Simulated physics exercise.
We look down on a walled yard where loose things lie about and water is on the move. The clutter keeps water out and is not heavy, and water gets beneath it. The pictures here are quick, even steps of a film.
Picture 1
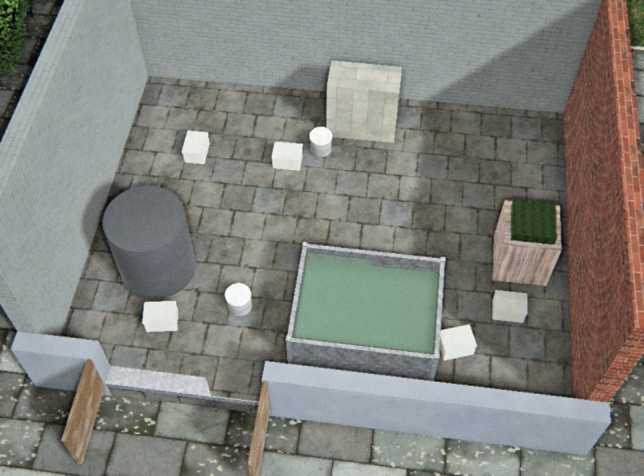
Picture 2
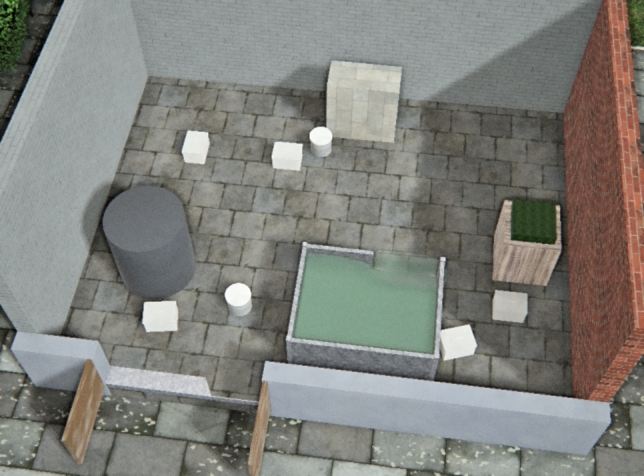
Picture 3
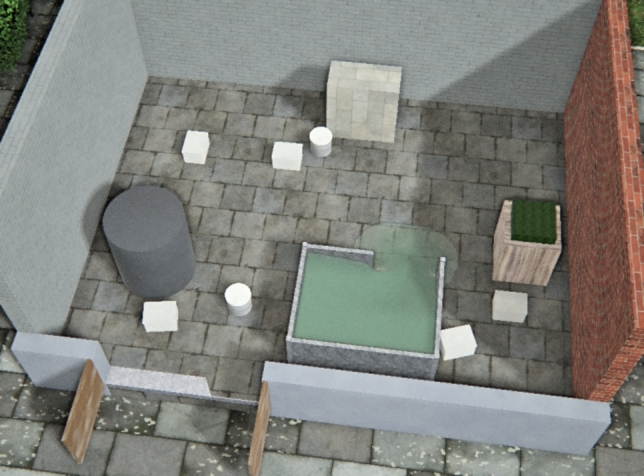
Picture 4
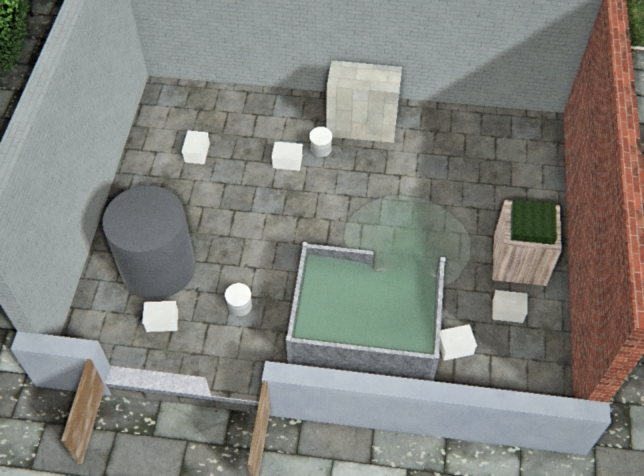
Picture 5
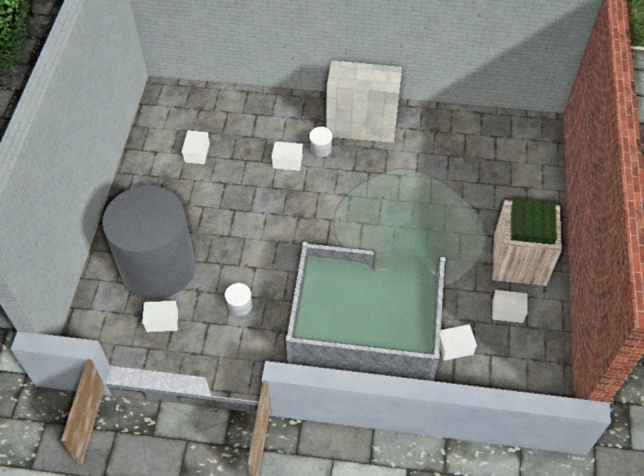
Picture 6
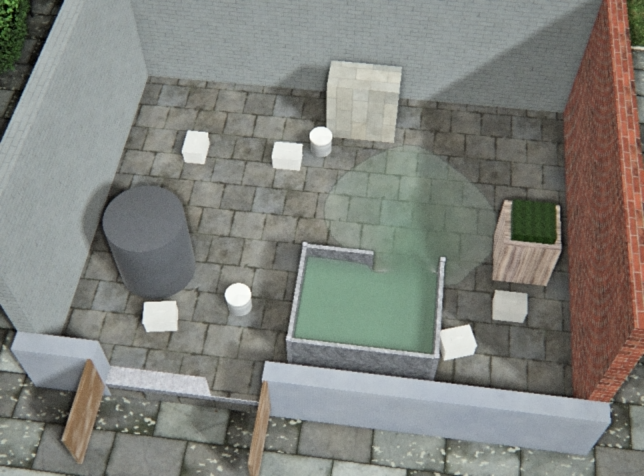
Walled paved yard with scattered white blocks, green water pouring through a gap in a raised tank's back wall and spreading outward.
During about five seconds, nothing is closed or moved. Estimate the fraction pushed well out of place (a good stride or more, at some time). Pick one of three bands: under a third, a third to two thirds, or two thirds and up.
Under a third.
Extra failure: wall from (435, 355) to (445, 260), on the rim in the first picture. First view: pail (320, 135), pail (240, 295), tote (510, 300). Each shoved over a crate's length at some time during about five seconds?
Lab note - in sequence: Travelled far enough; did not travel far; travelled far enough.
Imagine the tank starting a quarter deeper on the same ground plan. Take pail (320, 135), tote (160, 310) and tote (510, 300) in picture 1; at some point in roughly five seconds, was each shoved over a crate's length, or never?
In the order you named them: Went past the threshold, stayed within the threshold, stayed within the threshold.
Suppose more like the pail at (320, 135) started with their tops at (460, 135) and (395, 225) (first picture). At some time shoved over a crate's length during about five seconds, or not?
Displaced, displaced.
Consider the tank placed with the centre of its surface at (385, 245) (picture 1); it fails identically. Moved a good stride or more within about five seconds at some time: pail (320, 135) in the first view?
As for that object, it got carried that far.
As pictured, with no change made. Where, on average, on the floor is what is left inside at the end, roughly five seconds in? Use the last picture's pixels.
Centre of the remaining clutter: Around (281, 247).
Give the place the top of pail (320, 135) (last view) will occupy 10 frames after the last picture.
I'd put it at about (244, 125).
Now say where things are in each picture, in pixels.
A pail at (238, 294) rests on the ground; a tote at (287, 151), on the bottom; 0 of 7 have shifted, in the first picture.
A pail at (238, 294), on the bottom; a tote at (287, 151), on the bottom; 0 of 7 have shifted, in the second picture.
A pail at (238, 294), on the bottom; a tote at (287, 151) rests on the ground; 0 of 7 have shifted, in the third picture.
A pail at (238, 294), on the bottom; a tote at (287, 151), on the bottom; 0 of 7 have shifted, in the fourth picture.
A pail at (238, 294) rests on the ground; a tote at (287, 151), on the bottom; 0 of 7 have shifted, in the fifth picture.
A pail at (238, 294) rests on the ground; a tote at (287, 151) rests on the ground; 0 of 7 have shifted, in the sixth picture.
A moment on, 0 of 7 are well off their spots; 0 afloat.
Next, 1 of 7 are well off their spots; 0 afloat.
Later, 1 of 7 are well off their spots; 0 afloat.
In the end, 1 of 7 are well off their spots, and 1 have been at some point; 0 afloat.
